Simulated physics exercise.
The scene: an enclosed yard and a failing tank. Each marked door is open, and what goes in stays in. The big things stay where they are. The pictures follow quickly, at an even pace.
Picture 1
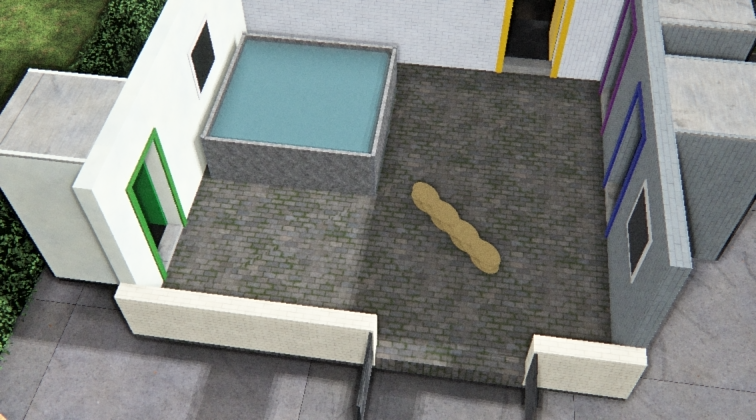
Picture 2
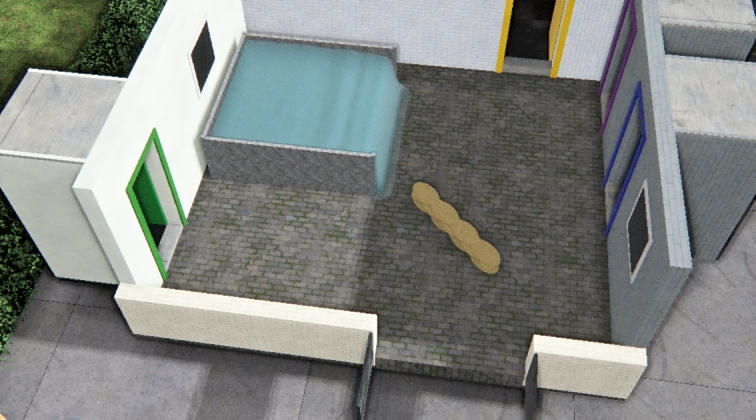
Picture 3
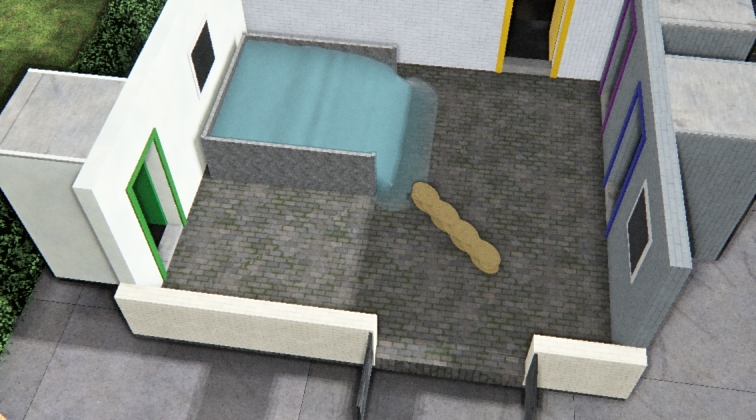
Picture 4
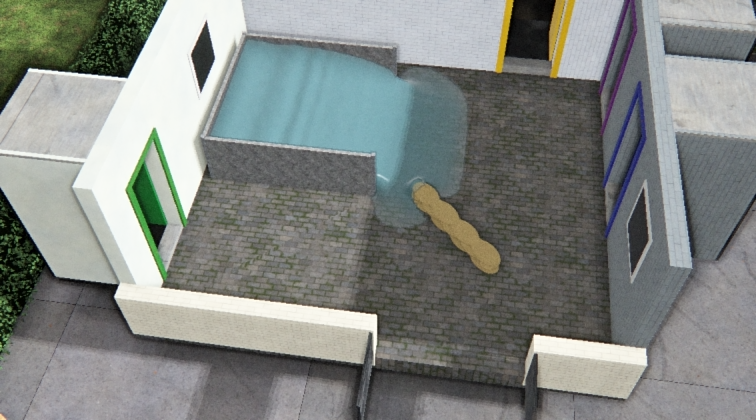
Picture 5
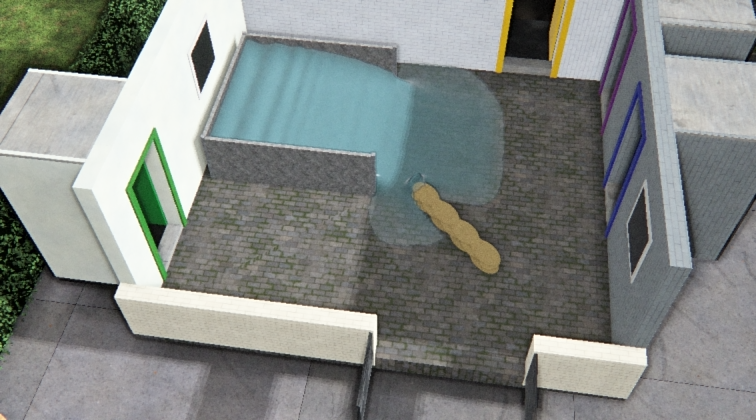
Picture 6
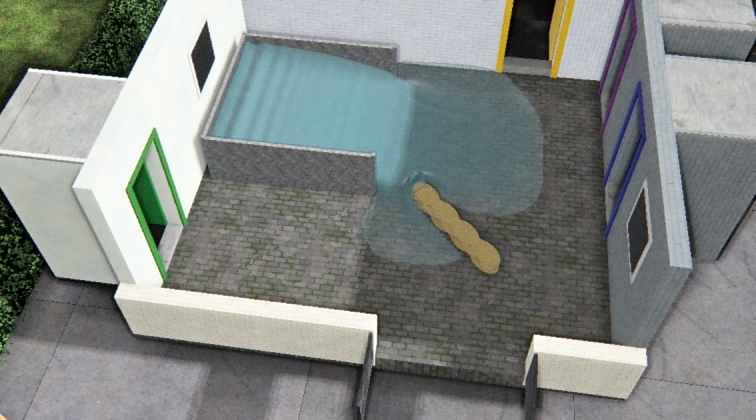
Water burst out of the right side of the raised tank in the walled yard, spread across the dark paving, and flowed around the top end of the lumpy tan barrier on both sides.
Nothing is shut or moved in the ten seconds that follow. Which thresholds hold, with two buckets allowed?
The yellow door takes more than that; the blue door takes more than that; the purple door takes more than that; the green door takes more than that.
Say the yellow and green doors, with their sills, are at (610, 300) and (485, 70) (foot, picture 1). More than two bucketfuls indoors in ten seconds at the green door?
One by one: The green door floods.
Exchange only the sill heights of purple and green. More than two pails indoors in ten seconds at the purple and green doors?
One by one: The purple one goes over; the green one is under.
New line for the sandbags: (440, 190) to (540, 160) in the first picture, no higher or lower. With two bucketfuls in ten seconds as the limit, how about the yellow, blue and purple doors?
My reading: The yellow one passes that mark; the blue one stays under; the purple one floods.
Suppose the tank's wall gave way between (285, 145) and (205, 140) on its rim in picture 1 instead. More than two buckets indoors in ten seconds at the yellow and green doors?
One by one: Yellow door is under; green door is over.
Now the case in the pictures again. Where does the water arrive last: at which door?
I say the one in green.
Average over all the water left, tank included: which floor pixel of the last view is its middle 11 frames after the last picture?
Around (423, 146).
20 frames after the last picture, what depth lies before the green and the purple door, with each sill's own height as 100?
Near 0 and 170 in a hundred.
A moment on, water covers 50 % of the floor; the yellow door wet at the sill, nothing in, the blue door over two buckets in, the purple door under two buckets in, the green door not reached.
Next, water covers 65 % of the floor; the yellow door wet at the sill, nothing in, the blue door far over two buckets in, the purple door far over two buckets in, the green door not reached.
Then, water covers 70 % of the floor; the yellow door over two buckets in, the blue door far over two buckets in, the purple door far over two buckets in, the green door not reached.
Later, water covers 85 % of the floor; the yellow door far over two buckets in, the blue door far over two buckets in, the purple door far over two buckets in, the green door wet at the sill, nothing in.
In the end, water covers 95 % of the floor; the yellow door far over two buckets in, the blue door far over two buckets in, the purple door far over two buckets in, the green door far over two buckets in.
